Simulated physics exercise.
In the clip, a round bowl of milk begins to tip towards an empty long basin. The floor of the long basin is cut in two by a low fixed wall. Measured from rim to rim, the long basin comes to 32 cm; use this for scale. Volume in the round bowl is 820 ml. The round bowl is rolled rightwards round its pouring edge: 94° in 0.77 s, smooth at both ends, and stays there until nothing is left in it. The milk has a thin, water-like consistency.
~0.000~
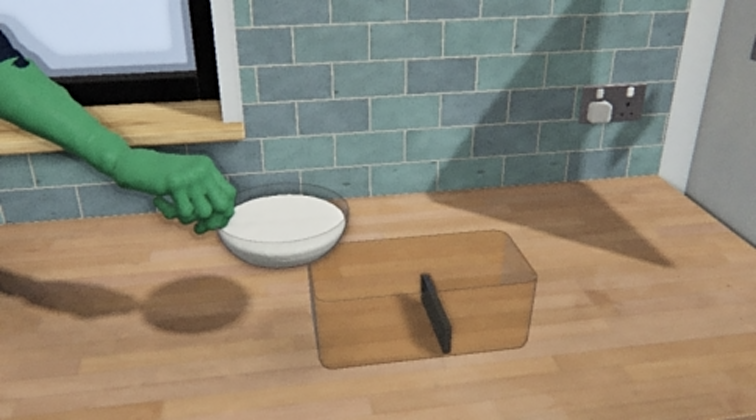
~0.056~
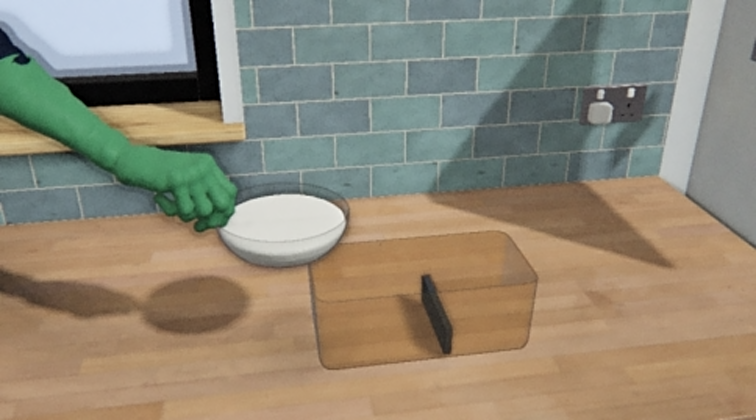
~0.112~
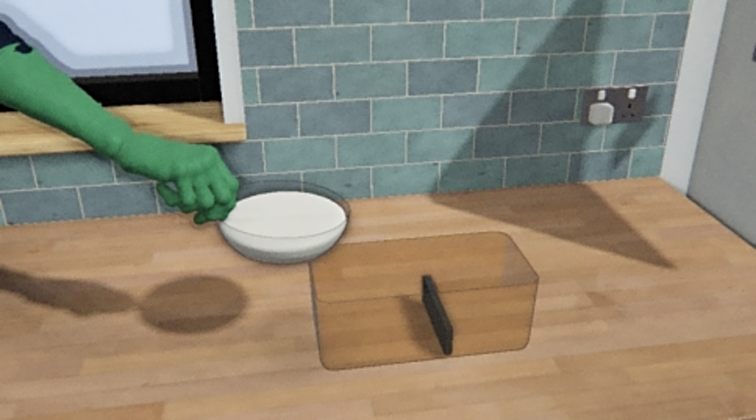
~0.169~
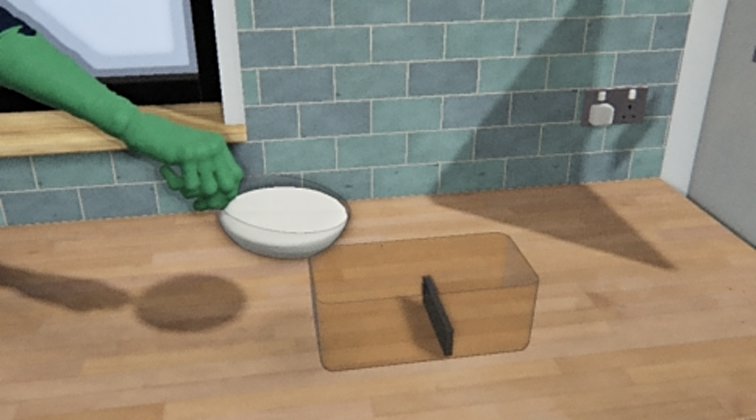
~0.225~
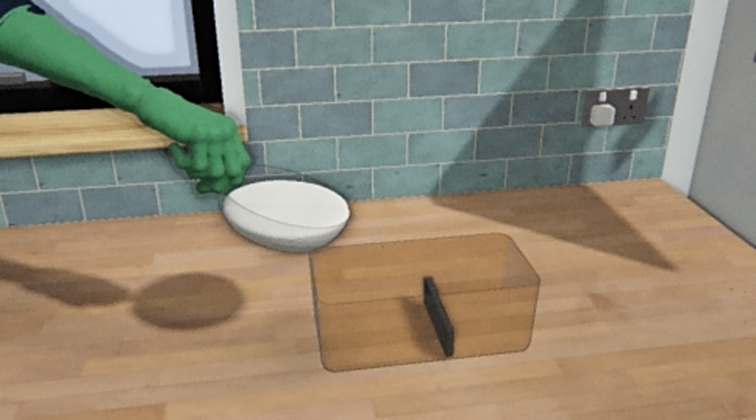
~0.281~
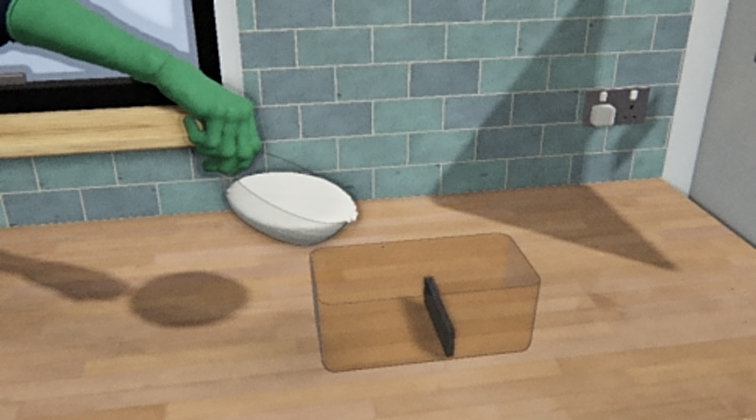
A green hand held a round bowl of milk beside an empty, clear long basin with a dark divider, then gradually tilted the bowl rightwards until a little milk reached over its edge.
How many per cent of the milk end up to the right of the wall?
About 26 per cent.
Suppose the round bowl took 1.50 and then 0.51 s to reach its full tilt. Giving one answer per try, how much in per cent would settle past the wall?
In order, 5 and 35 per cent.
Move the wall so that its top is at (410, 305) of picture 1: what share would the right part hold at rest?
70 per cent.
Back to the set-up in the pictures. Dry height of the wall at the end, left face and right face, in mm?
I'd say some 26 mm on the left and some 36 mm on the right.
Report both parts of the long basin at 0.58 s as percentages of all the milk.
Around 24 percent on the left and 0 on the right.
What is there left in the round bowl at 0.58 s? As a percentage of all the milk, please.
Around 18 in a hundred.
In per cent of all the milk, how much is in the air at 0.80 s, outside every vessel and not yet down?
About 6 % of the total.
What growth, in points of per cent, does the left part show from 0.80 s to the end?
Roughly 7 in a hundred.
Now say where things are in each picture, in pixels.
The first frame shows tilt 0°; pouring edge (348, 207); surface from (218, 225) to (344, 214); the long basin's rim runs from (311, 274) to (521, 255); the wall's top is at (436, 301).
The second frame shows tilt 1°; pouring edge (348, 208); surface from (219, 224) to (345, 214).
The third frame shows tilt 5°; pouring edge (349, 208); surface from (219, 220) to (346, 212).
The fourth frame shows tilt 11°; pouring edge (349, 209); surface from (220, 212) to (347, 209).
The fifth frame shows tilt 18°; pouring edge (350, 210); surface from (222, 203) to (349, 205).
The sixth frame shows tilt 28°; pouring edge (350, 210); surface from (227, 191) to (342, 202); 5 per cent is over the edge.
Then, 0.58 s in, the tilt is 80° and 18 per cent is still to pour, 24 is left of the wall and 0 right of it.
Then, 0.80 s in, the tilt is 94° and 0 per cent is still to pour, 64 is left of the wall and 29 right of it.
Then, 1.02 s in, the tilt is 94° and 0 per cent is still to pour, 72 is left of the wall and 25 right of it.
Then, 1.27 s in, the tilt is 94° and 0 per cent is still to pour, 72 is left of the wall and 26 right of it.
Finally, 72 per cent lies left of the wall, 26 right of it and 2 outside.
